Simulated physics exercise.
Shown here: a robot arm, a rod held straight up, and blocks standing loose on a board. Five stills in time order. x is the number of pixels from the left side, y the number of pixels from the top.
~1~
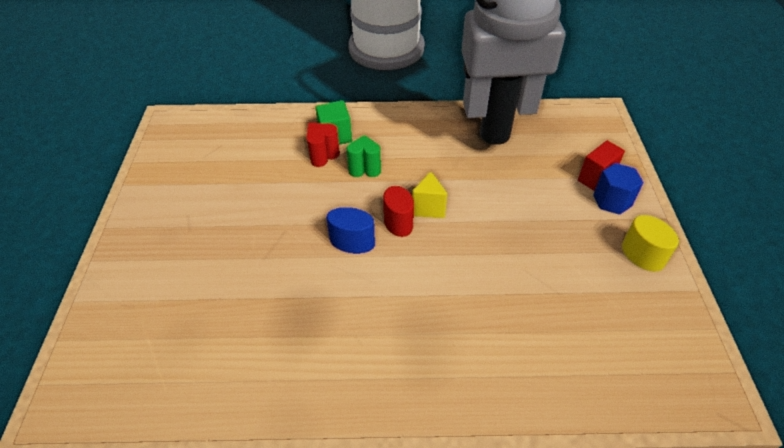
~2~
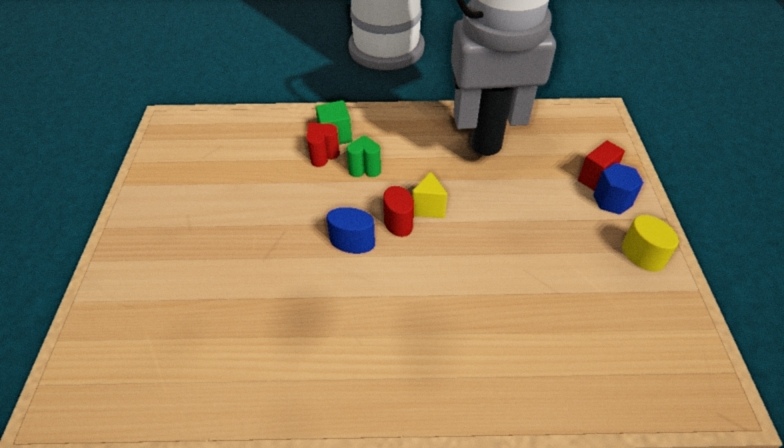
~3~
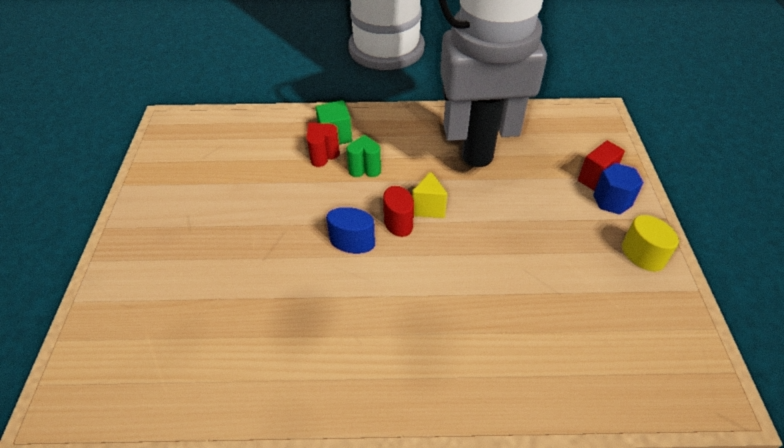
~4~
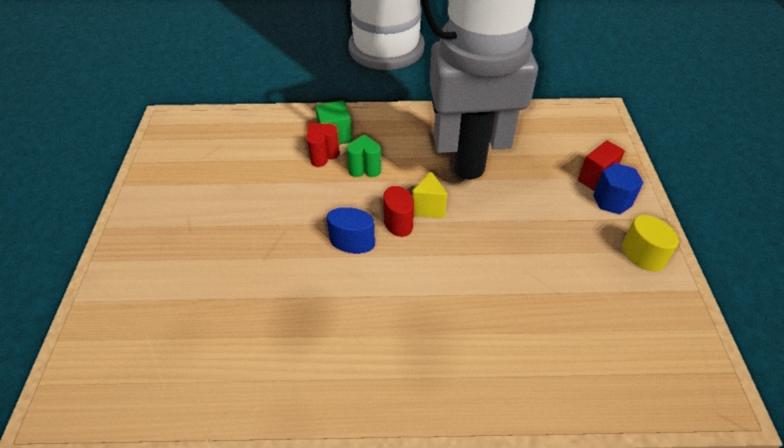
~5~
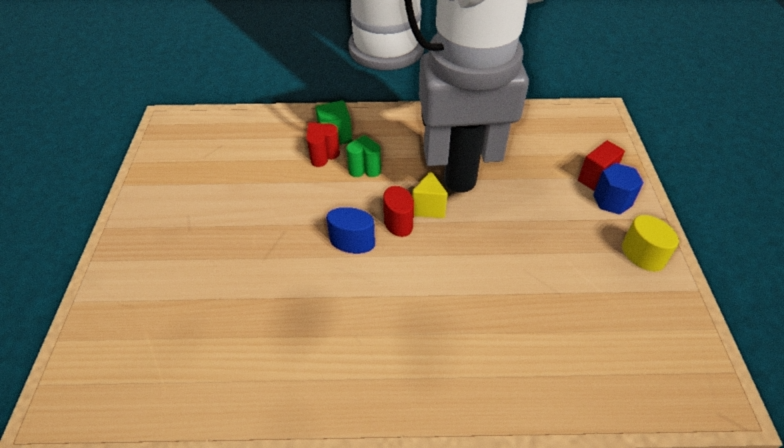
At first, a robot arm holds a dark upright rod near the back edge of a wooden board scattered with red, green, blue and yellow blocks. The arm then moves the rod steadily forward and to the left, until it is close beside the yellow triangle, while the blocks stay still.
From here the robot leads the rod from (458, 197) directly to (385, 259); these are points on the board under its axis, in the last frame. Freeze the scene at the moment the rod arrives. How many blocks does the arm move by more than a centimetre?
It should be two.
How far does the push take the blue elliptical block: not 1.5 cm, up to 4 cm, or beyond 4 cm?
It ends under 1.5 cm away.
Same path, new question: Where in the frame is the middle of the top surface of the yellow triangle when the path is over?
For the centre of its top, I'd go with (397, 191).
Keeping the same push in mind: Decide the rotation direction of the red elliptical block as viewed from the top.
From the top: Counterclockwise.
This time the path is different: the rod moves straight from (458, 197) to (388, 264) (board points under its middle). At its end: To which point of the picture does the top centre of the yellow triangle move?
Put as a pixel place, it's (401, 194).
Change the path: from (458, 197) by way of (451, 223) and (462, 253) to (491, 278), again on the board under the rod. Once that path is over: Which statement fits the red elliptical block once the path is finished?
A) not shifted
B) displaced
A
On the path given first. One third of the way, rod at (436, 202); red elliptical block at (381, 202), turned 40° anticlockwise; yellow triangle at (406, 194), turned 45° clockwise.
Two thirds of the way, rod at (410, 224); blue elliptical block at (347, 219); red elliptical block at (371, 202), turned 60° anticlockwise; yellow triangle at (397, 191), turned 60° clockwise.
At the end, rod at (385, 245); blue elliptical block at (347, 219); red elliptical block at (371, 202), turned 60° anticlockwise; yellow triangle at (397, 191), turned 60° clockwise.
